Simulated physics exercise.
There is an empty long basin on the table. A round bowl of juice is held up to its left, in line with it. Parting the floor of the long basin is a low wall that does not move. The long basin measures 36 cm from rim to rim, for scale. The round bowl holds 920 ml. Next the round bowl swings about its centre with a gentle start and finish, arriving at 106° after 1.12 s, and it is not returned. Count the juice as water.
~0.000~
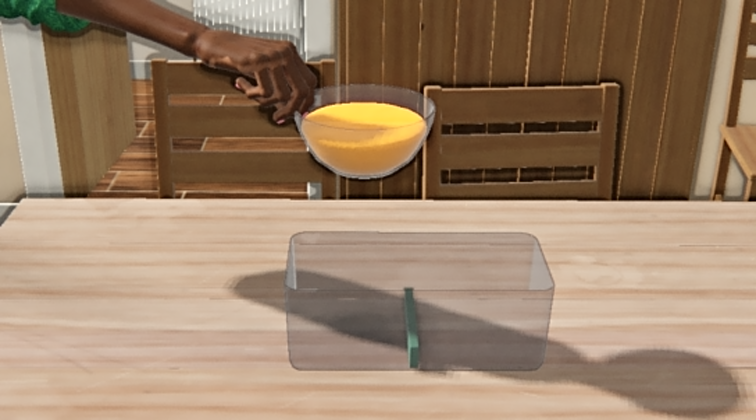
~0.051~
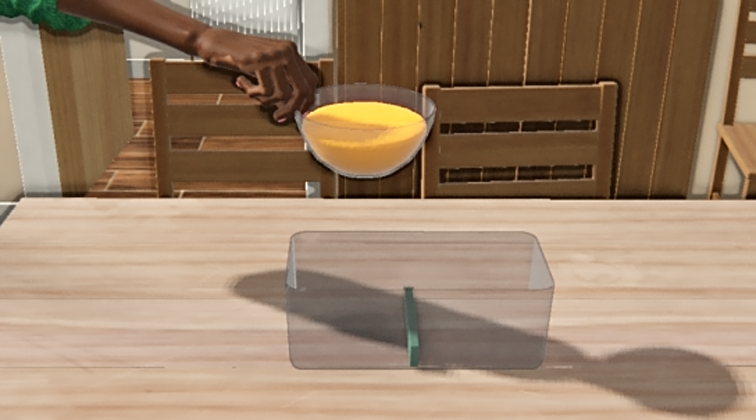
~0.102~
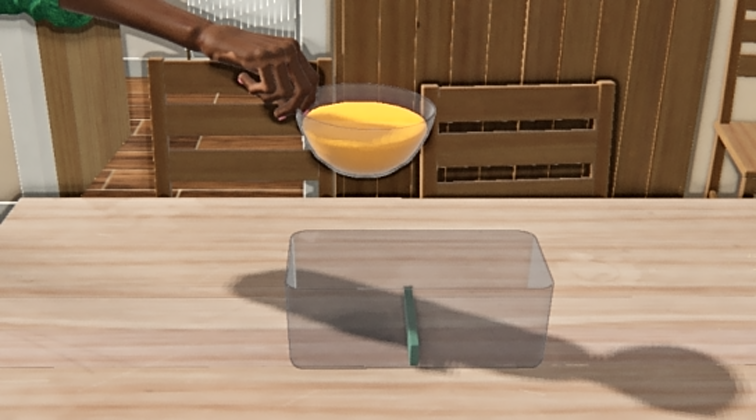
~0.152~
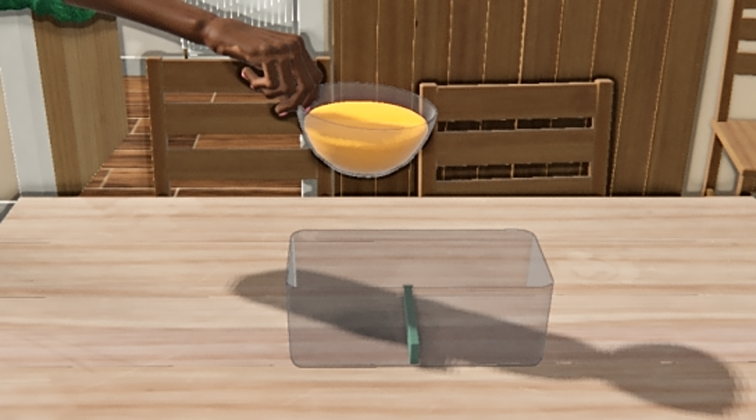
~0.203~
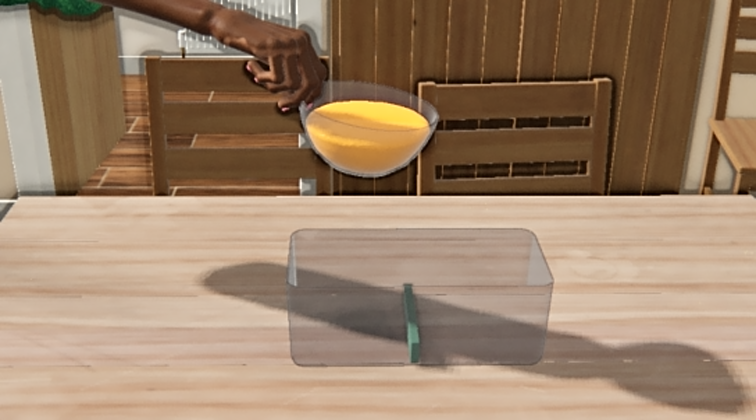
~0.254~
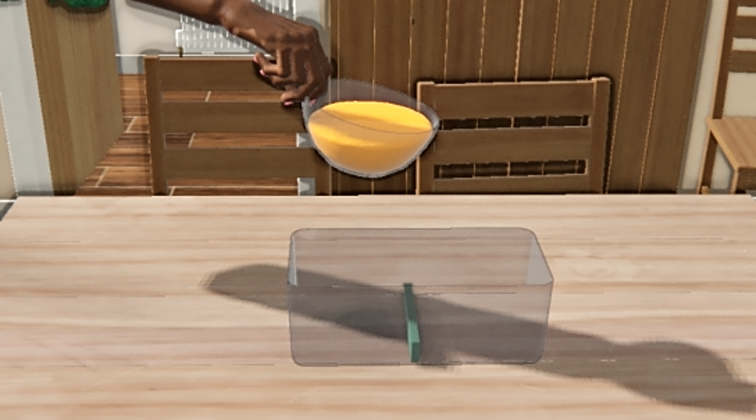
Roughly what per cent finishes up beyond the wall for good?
Roughly 85 per cent.
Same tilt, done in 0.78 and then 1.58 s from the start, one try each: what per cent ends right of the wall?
In order, 80 and 90 per cent.
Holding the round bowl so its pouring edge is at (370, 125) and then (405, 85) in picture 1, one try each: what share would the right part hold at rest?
The first try gives around 55 percent, the second around 80 percent.
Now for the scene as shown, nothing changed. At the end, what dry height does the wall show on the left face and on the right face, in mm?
The left side gives some 30 mm, the right side some 8 mm.
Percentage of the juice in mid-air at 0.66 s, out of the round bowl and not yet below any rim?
Around 42 in a hundred.
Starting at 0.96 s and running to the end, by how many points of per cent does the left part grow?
About 7 percent.
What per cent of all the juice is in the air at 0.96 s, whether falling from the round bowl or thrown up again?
Airborne fraction: Approx. 10 %.
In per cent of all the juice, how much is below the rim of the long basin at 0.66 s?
Around 14 percent.
After 0.66 s the tilt is 68° and 45 per cent is still to pour, 0 is left of the wall and 14 right of it.
After 0.96 s the tilt is 101° and 1 per cent is still to pour, 6 is left of the wall and 83 right of it.
After 1.28 s the tilt is 106° and 0 per cent is still to pour, 12 is left of the wall and 87 right of it.
After 1.62 s the tilt is 106° and 0 per cent is still to pour, 14 is left of the wall and 85 right of it.
In the end 14 per cent lies left of the wall, 85 right of it and 1 outside.
